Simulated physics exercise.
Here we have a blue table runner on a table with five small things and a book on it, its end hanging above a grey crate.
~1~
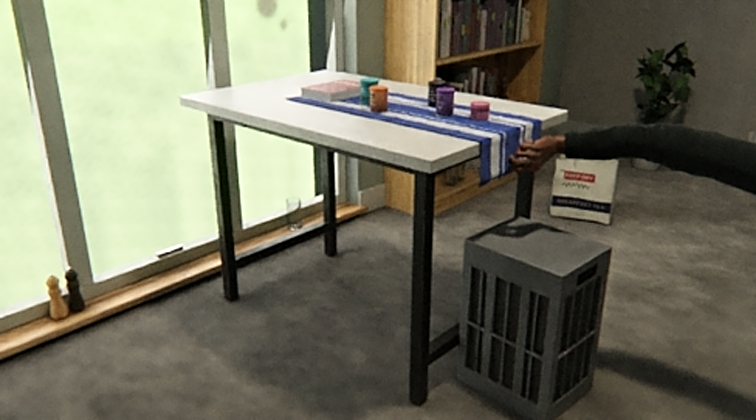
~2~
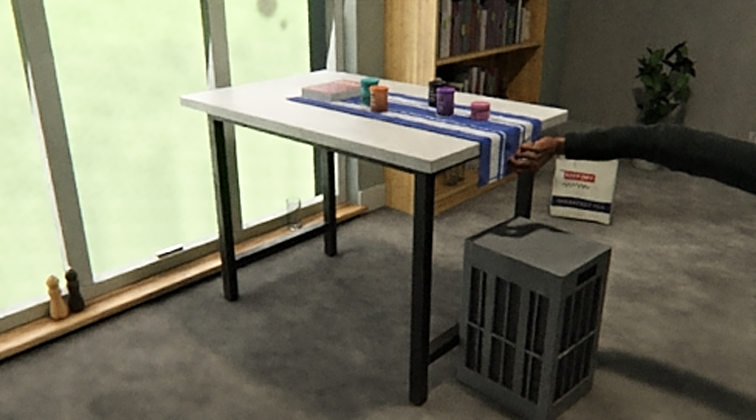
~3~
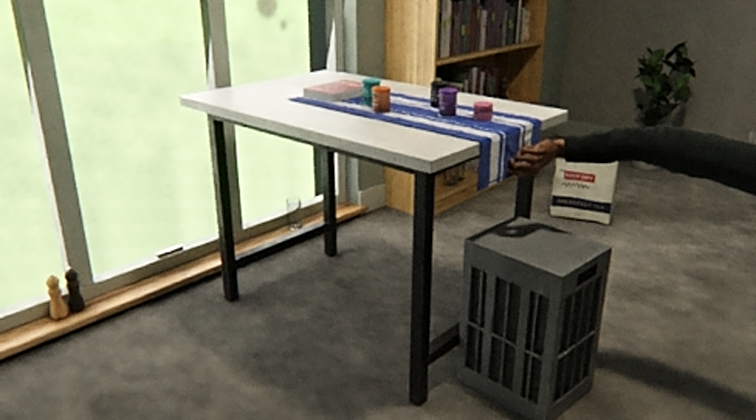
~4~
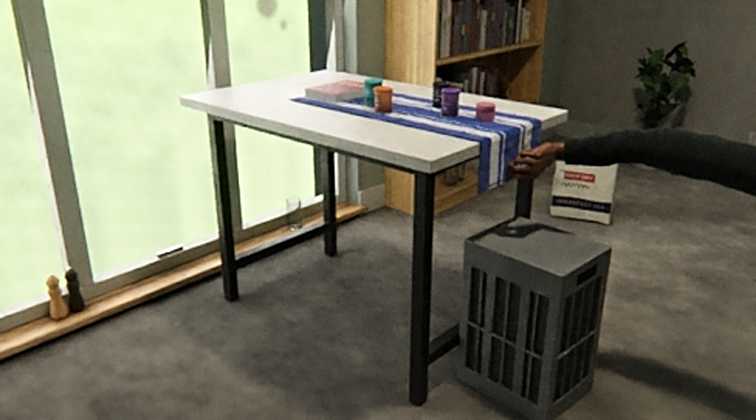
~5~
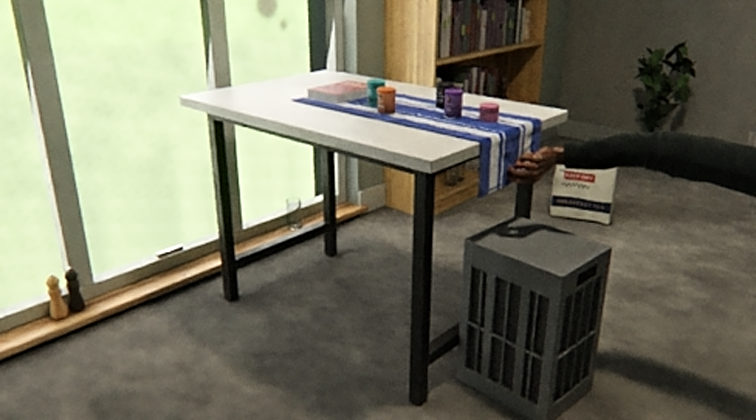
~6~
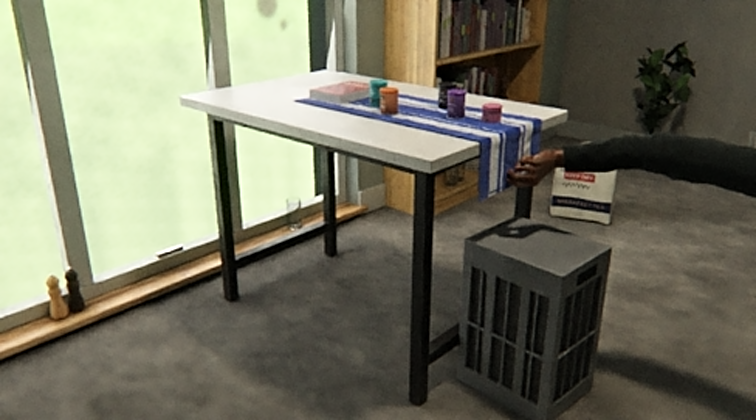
In a room by a window, a hand slowly pulling a blue striped runner, small pots shifting slightly right along the tabletop.
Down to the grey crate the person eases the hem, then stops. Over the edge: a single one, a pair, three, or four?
Count: One.
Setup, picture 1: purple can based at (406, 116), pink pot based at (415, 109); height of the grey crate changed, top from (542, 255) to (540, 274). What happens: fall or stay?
The purple can? Safe. The pink pot? Safe.
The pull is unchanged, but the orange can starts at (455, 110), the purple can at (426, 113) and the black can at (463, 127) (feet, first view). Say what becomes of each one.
The orange can stays put; the purple can stays put; and the black can topples down.
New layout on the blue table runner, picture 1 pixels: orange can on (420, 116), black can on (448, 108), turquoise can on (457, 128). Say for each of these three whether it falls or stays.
Outcome: Orange can stays aboard, black can stays aboard, turquoise can falls away.
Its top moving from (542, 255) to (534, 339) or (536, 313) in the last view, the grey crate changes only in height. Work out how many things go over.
That would make 4 and 3.
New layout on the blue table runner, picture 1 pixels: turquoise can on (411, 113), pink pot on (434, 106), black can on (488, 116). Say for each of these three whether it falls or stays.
The turquoise can remains up, the pink pot does not fall, the black can is carried off.
Soon after, hem near (508, 216); all still up.
Then, hem on the crate; pink pot gone.
At rest, hem on the crate; pink pot gone. It carries off one.
